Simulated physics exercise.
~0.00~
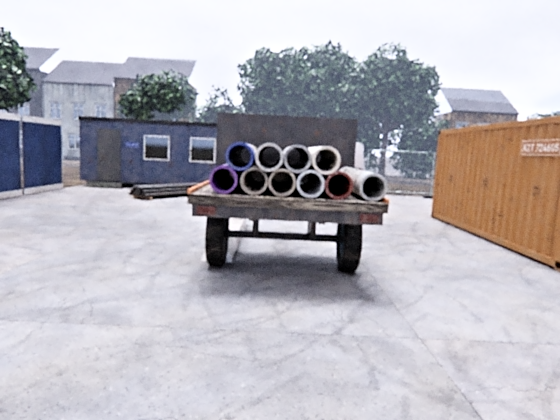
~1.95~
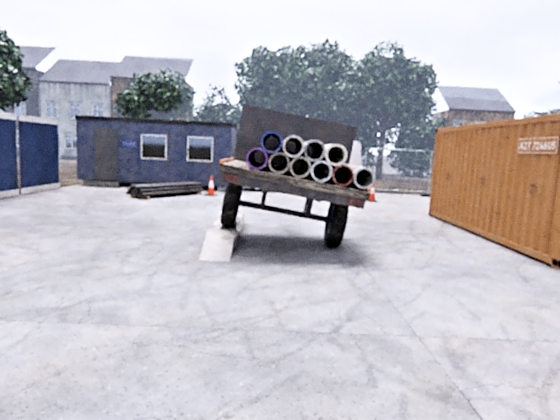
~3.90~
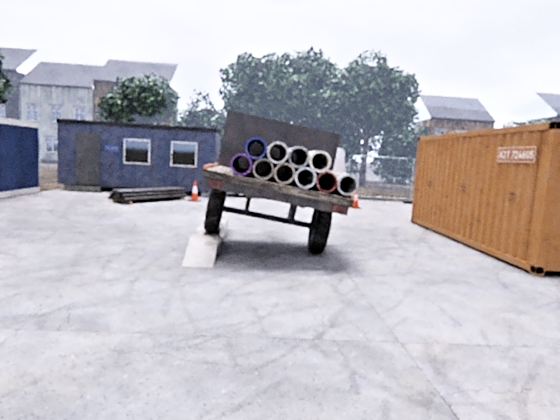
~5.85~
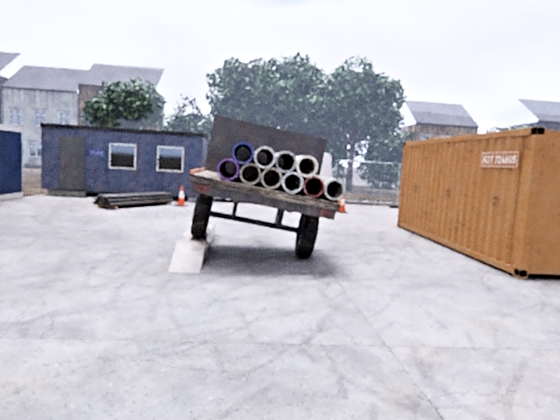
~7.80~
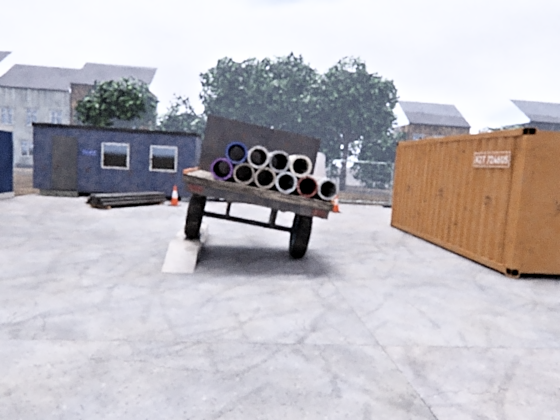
A flatbed trailer stacked with concrete pipes tipped to the right as its left wheel climbed onto a raised block, and the blue and purple pipes rolled slightly that way before settling, with the whole load still aboard the leaning deck.
